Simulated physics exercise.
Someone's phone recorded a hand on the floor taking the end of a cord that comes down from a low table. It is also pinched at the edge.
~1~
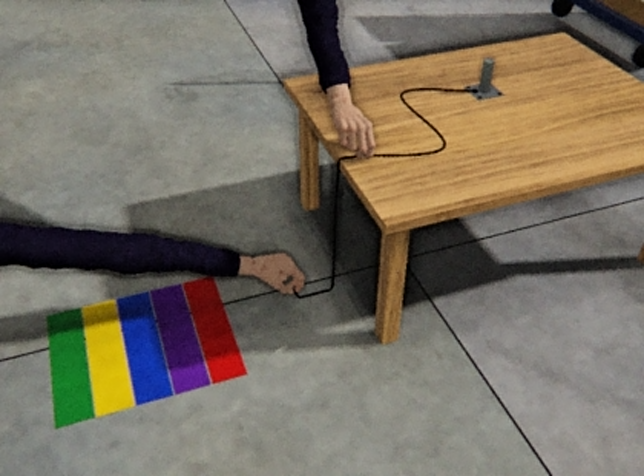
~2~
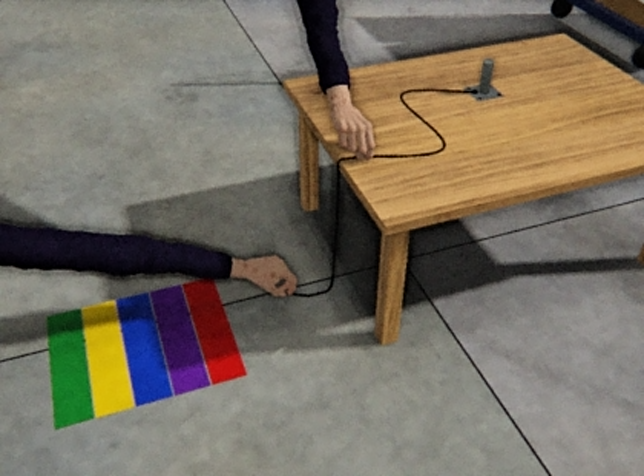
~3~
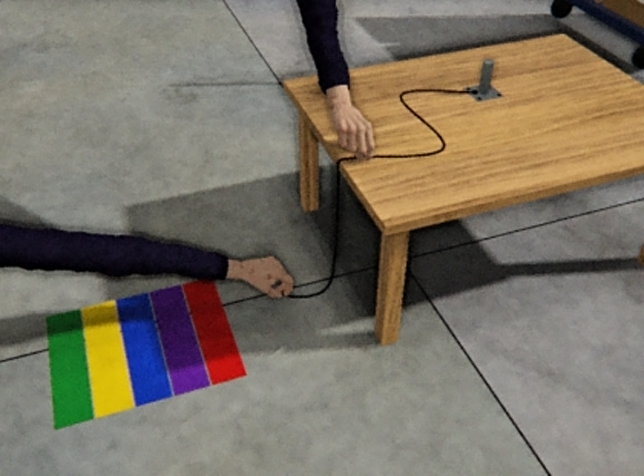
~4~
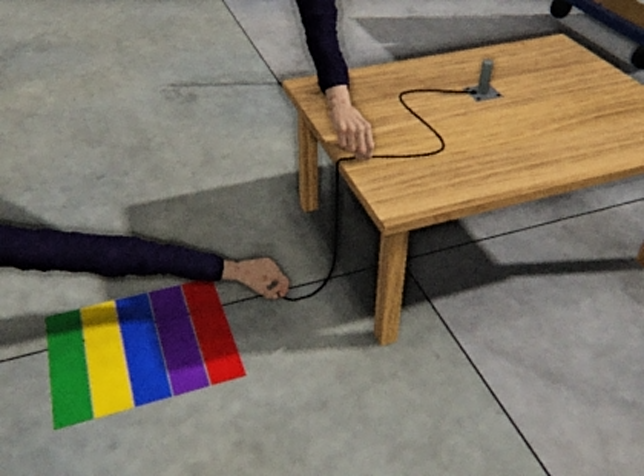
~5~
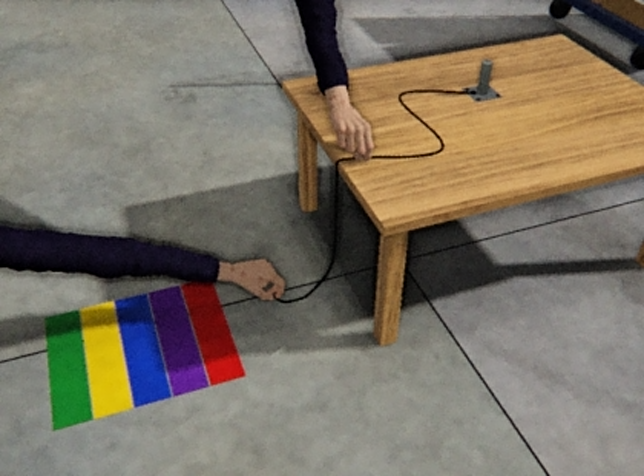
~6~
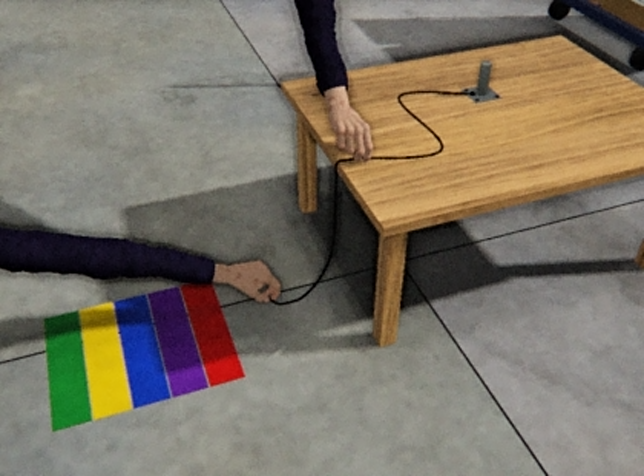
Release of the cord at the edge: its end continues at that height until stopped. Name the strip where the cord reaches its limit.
Green.
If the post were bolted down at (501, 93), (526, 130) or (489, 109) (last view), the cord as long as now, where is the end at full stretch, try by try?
Try 1 about (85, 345), try 2 about (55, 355), try 3 about (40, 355).
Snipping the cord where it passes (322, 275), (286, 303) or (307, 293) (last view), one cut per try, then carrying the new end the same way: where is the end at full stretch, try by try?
Case by case: Close to (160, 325), (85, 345) and (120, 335).
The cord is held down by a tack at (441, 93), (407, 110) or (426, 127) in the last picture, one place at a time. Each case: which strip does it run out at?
Going through the three places, that's green, yellow and blue.
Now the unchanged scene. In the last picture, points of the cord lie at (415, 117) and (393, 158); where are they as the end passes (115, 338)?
The two spots land somewhere near (382, 132) and (304, 197).
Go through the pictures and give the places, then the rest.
End (294, 290); red (224, 359); purple (188, 369); blue (150, 379); yellow (112, 390); green (73, 401), in the first picture.
End (286, 293); cord through (439, 91) (410, 109) (443, 149) (361, 157) (338, 214) (333, 272), in the second picture.
End (283, 294), in the third picture.
End (278, 295); cord through (439, 91) (409, 110) (442, 149) (361, 157) (337, 214) (331, 272), in the fourth picture.
End (275, 296), in the fifth picture.
End (270, 298); cord through (437, 92) (408, 111) (441, 151) (359, 159) (335, 216) (322, 274), in the sixth picture.
Soon after, end near (115, 338); over yellow.
Then, end near (78, 347); over green.
At full stretch, end near (56, 353); over green. It gets as far as the green strip.
